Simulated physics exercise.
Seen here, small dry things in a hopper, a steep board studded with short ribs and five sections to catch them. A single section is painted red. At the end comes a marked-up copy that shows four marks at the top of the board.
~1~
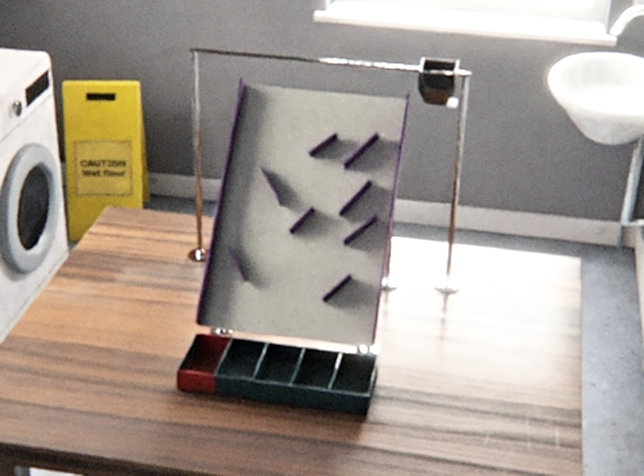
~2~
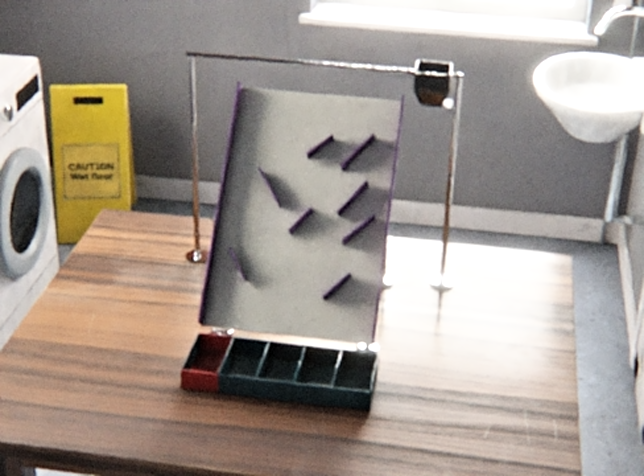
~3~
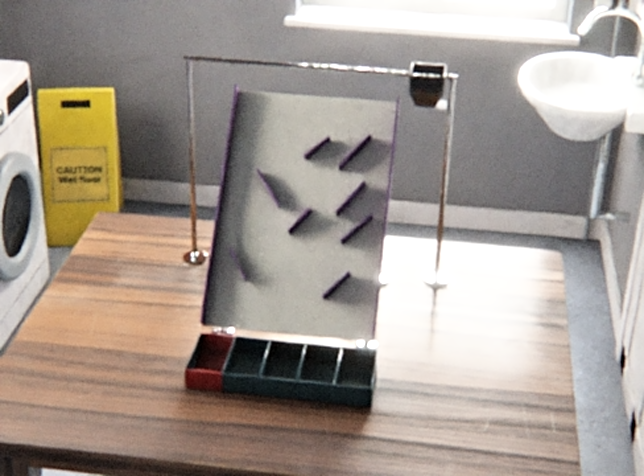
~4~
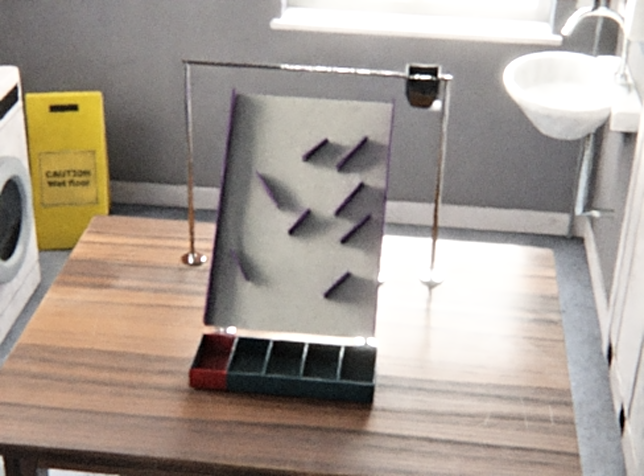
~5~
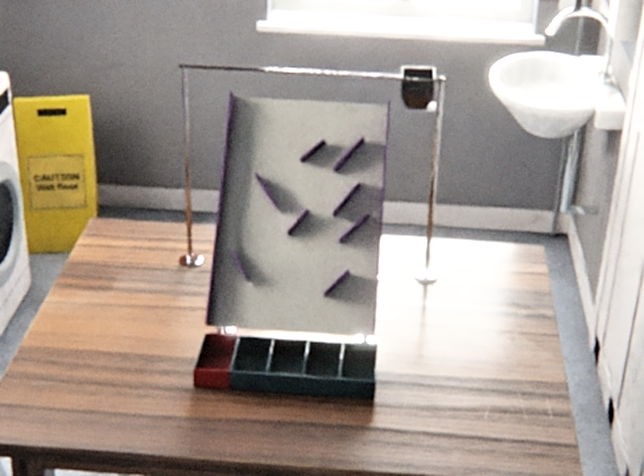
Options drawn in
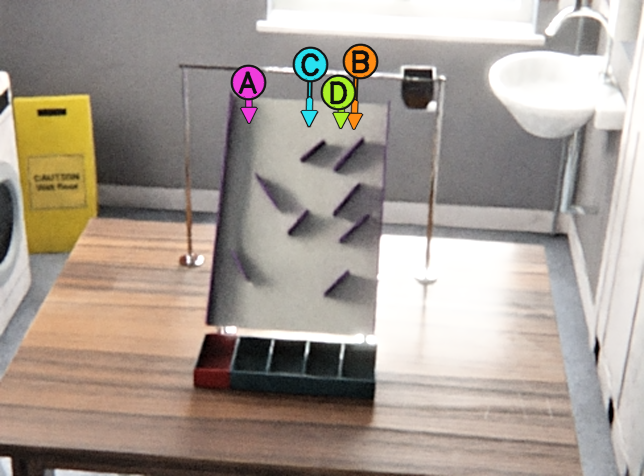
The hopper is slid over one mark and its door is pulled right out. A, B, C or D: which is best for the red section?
A works best here.
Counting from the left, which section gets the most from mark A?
The first from the left.
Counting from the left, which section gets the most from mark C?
It is the second one.
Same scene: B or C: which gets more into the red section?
Mark B.
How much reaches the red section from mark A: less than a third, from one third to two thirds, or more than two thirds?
It is from one third to two thirds.
On the marked copy, mark A meets the board at (248, 117); mark B meets the board at (354, 123); mark C meets the board at (309, 120); mark D meets the board at (340, 122).
With A, close to half in the red section, close to a third in other sections, a small share outside the box.
With B, close to a quarter in the red section, close to two thirds in other sections, a small share outside the box.
With C, a small share in the red section, the bulk in other sections, a small share outside the box.
With D, a small share in the red section, the bulk in other sections, a small share outside the box.
